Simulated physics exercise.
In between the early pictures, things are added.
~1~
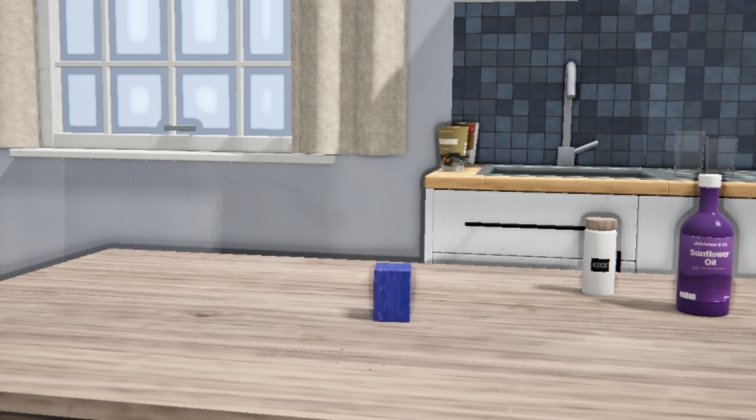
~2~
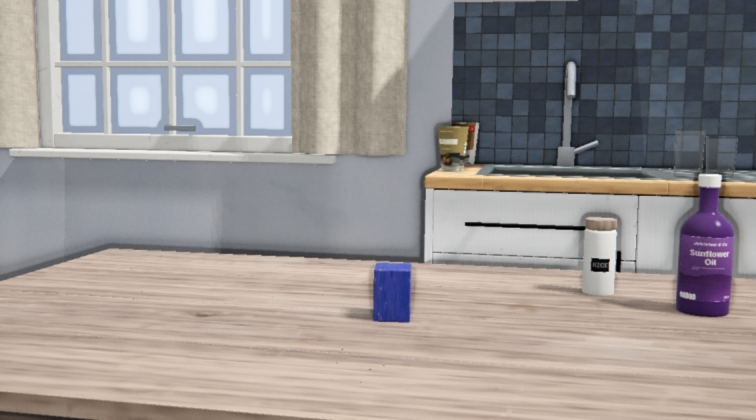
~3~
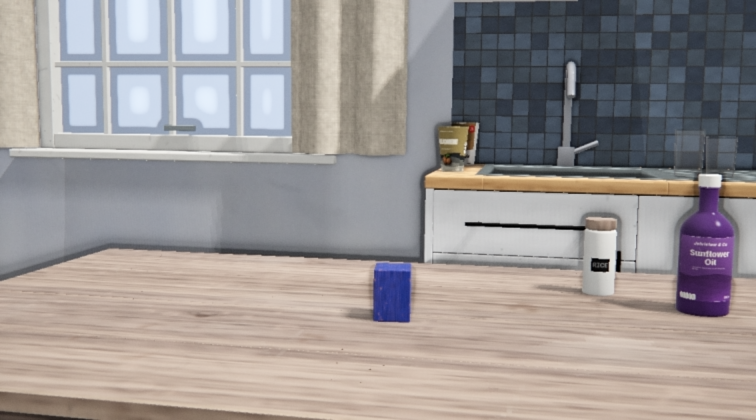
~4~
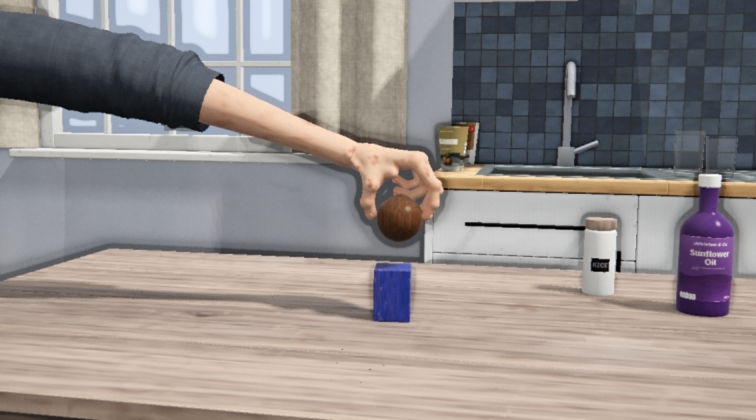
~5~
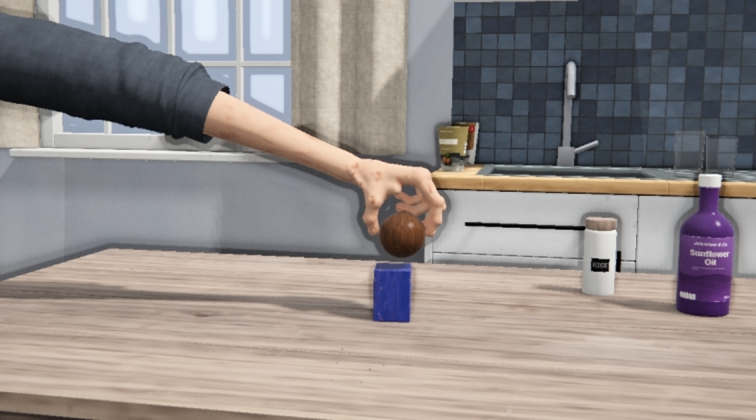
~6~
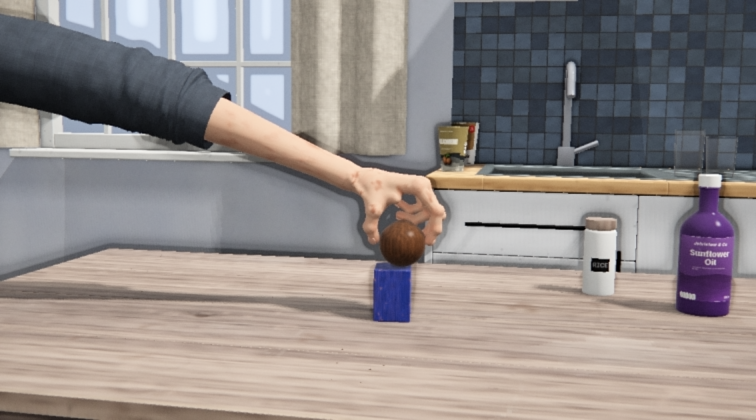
A hand lowers a round brown object onto a blue block on the table.
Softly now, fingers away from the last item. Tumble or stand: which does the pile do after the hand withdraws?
Well, the stack stays in one piece.
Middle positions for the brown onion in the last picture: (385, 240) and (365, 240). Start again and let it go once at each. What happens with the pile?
First case - pile steady; second case - pile falls.
Then, 0.20 s after the last picture, nothing has stirred.
Then, 0.60 s after the last picture, brown onion resting near (402, 244).
At rest, all 4 in place. Seen from the same camera at the end, brown onion near (402, 244). The pile keeps its balance.
